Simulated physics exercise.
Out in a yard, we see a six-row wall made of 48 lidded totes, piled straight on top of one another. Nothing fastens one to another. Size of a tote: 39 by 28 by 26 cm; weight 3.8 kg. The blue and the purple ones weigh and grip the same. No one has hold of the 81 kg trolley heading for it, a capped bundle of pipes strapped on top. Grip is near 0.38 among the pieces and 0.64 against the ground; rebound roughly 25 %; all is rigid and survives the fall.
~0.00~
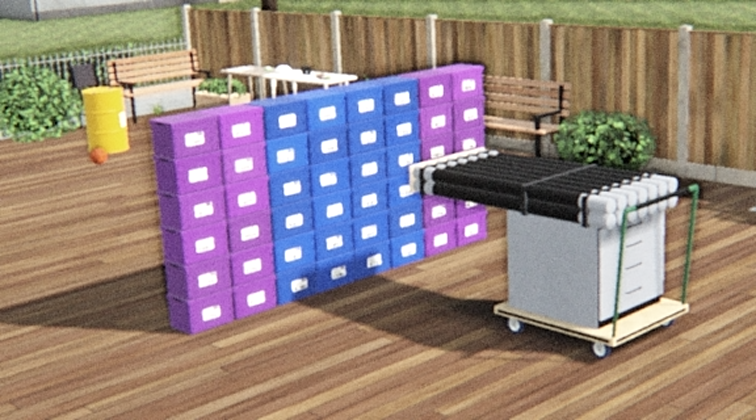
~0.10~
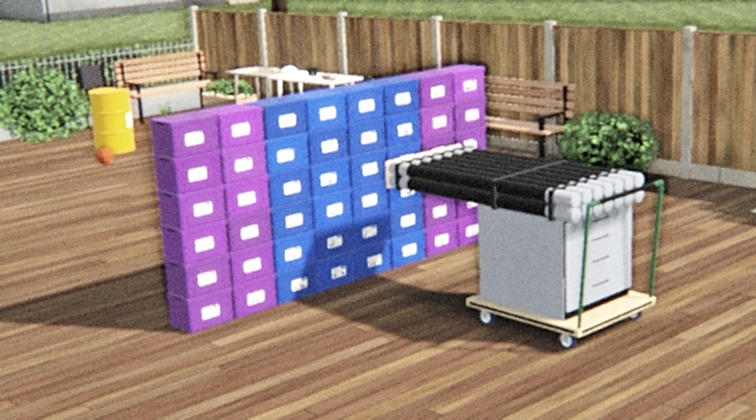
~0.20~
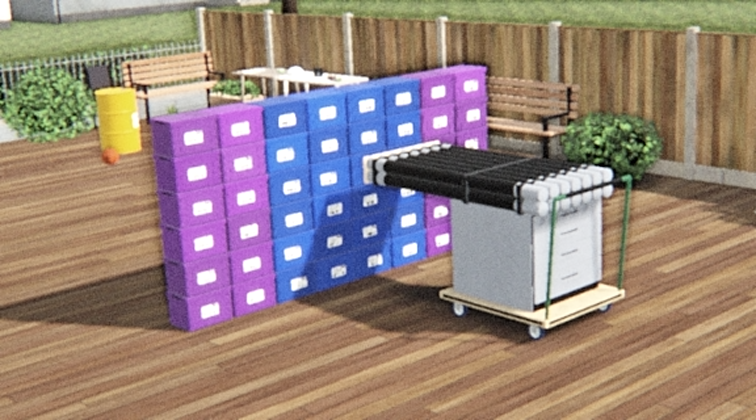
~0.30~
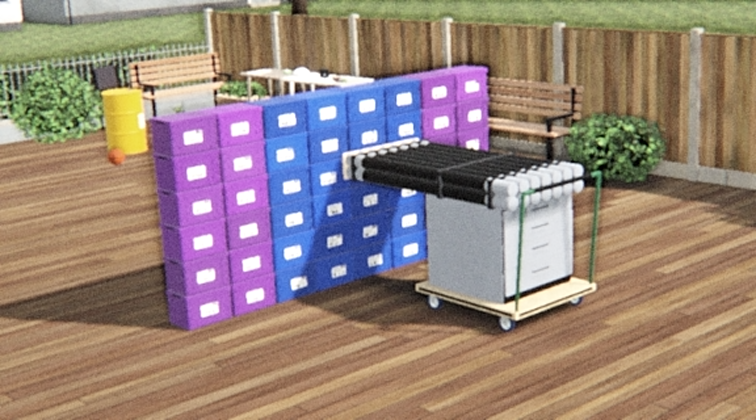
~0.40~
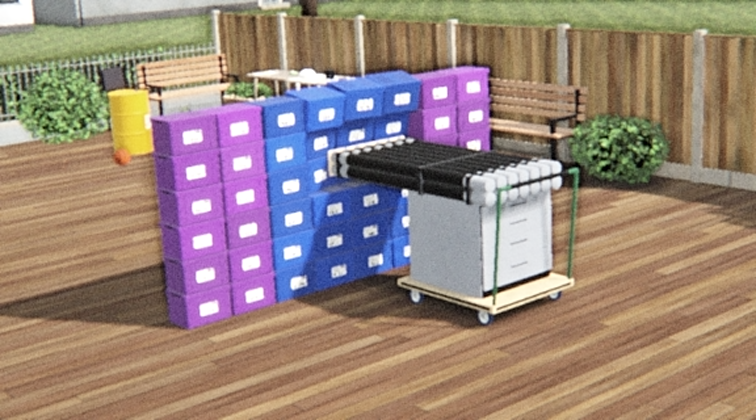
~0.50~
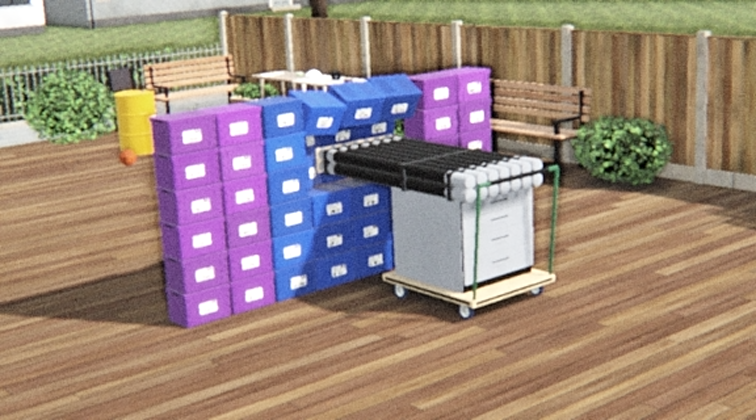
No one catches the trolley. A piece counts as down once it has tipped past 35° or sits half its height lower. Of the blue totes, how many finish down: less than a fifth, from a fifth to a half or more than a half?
It comes to between a fifth and a half.
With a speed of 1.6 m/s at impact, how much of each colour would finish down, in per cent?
Then purple 0, blue 50 per cent.
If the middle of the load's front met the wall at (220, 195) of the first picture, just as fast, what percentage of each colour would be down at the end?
Then purple 20, blue 0 per cent.
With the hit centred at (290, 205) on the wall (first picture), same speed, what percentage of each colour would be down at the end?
Then purple 20, blue 30 per cent.
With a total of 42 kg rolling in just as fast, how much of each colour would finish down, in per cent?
Then purple 0, blue 40 per cent.
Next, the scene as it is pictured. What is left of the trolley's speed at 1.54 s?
About 0.0 m/s.
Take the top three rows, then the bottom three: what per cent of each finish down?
From the top 40, from the bottom 0 per cent.
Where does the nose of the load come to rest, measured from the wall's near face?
Roughly 110 cm.
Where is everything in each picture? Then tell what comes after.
In the first picture (pixels give the middle of a visible side; the camera moves round a little), load (415, 175) 78 cm short of the wall; top blue tote (402, 98); top purple tote (437, 91); none has stirred.
In the second picture, load (391, 171) 53 cm short of the wall; top blue tote (403, 98).
In the third picture, load (368, 166) 28 cm short of the wall; top blue tote (403, 98).
In the fourth picture, load (348, 162) 39 mm short of the wall; top blue tote (404, 98).
In the fifth picture, load (333, 160) 15 cm into the wall's line; top blue tote (402, 98) 13° from how it stood; movement in 9 of them.
In the sixth picture, load (320, 157) 33 cm into the wall's line; top blue tote (400, 108) 29° from how it stood; top purple tote (441, 93); movement in 9 of them.
After 0.60 s, load 50 cm past the wall's line, still rolling; 5 of the 24 blue totes down (5 of 48 in all colours); top blue tote 44° from how it stood, 15 cm lower.
After 0.82 s, load 85 cm past the wall's line, still rolling; 9 of the 24 blue totes down (9 of 48 in all colours); top blue tote on its side.
After 1.08 s, load 1.05 m past the wall's line, still rolling; 9 of the 24 blue totes down (9 of 48 in all colours); top blue tote on its side.
After 1.54 s, load 1.11 m past the wall's line, stopped; 9 of the 24 blue totes down (9 of 48 in all colours); top blue tote on its side.
In the end (2.8 s), load 1.11 m past the wall's line, stopped; 9 of the 24 blue totes down (9 of 48 in all colours); top blue tote on its side; top purple tote unmoved. That is 38 per cent. From the last view, middles, top blue tote near (358, 115), top purple tote near (430, 91).
